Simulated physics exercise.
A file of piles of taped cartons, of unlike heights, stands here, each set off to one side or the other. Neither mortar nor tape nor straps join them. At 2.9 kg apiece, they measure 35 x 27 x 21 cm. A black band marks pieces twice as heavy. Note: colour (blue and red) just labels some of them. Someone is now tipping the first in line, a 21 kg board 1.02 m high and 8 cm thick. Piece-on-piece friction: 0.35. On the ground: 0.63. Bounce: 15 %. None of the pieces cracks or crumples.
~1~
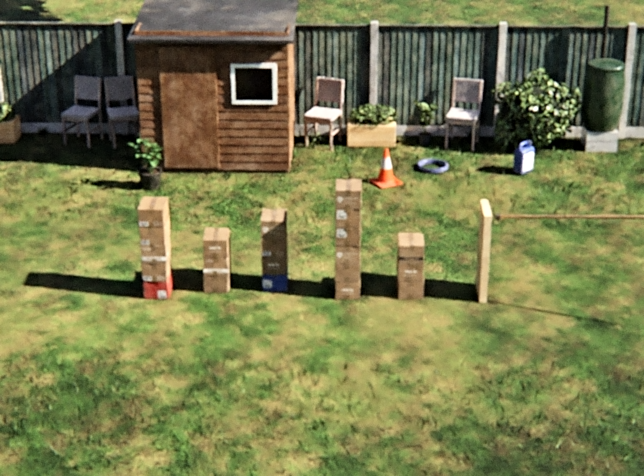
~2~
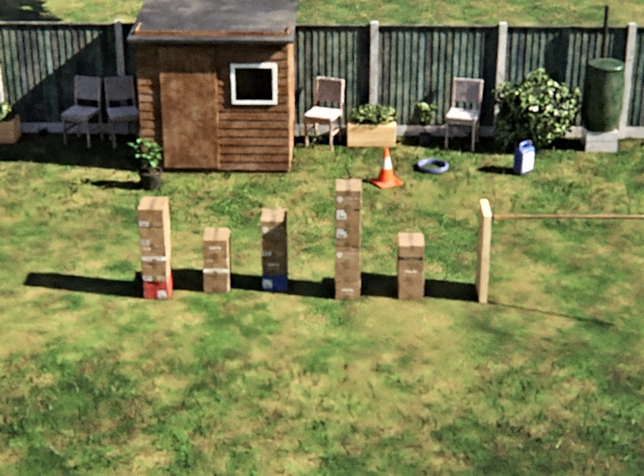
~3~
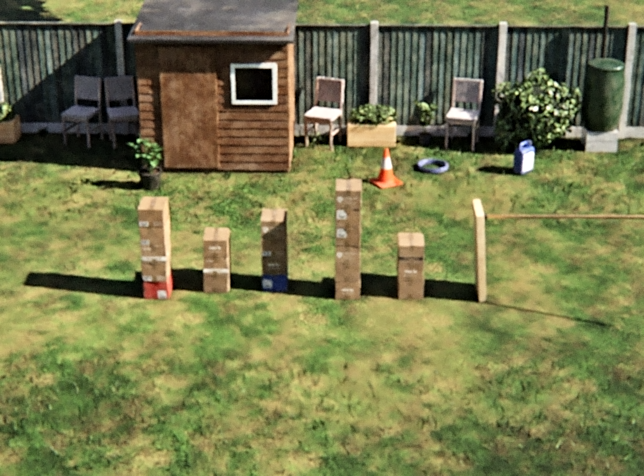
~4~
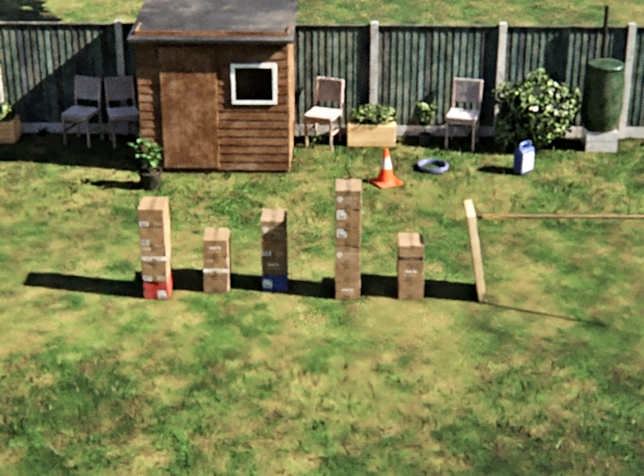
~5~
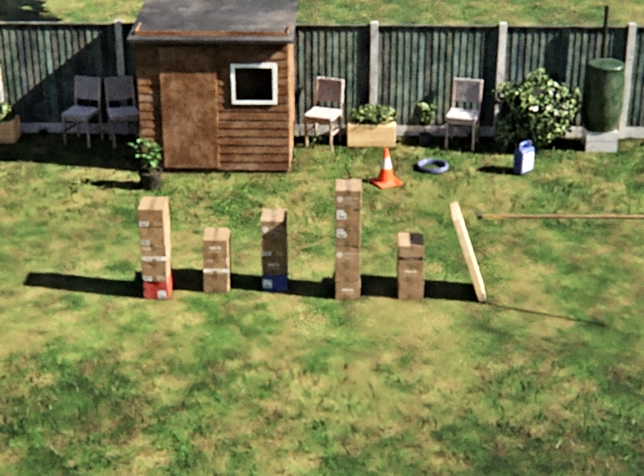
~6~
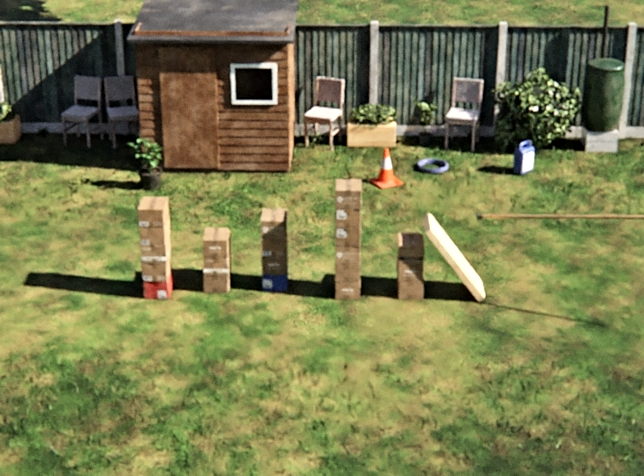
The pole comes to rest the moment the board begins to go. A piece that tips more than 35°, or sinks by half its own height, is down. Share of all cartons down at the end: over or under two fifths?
Under.
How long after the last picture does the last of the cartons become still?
That happens at roughly 1.0 seconds.
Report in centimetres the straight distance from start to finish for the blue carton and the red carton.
Moved: Blue 0, red 0.
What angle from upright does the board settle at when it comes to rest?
Lean from upright: Around 60°.
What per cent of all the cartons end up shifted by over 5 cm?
That makes 10 percent.
Then, 0.13 s later than the last frame, board 45° from upright; none of the 21 cartons down, 1 disturbed.
Then, 0.31 s later than the last frame, board 56° from upright; none of the 21 cartons down, 3 disturbed.
Then, 0.53 s later than the last frame, board 59° from upright; 1 of the 21 cartons down.
When it is over, board 59° from upright; 1 of the 21 cartons down; red carton unmoved; blue carton unmoved. That is 5 per cent. In pixels of the last frame, middles, red carton near (158, 284), blue carton near (275, 277).
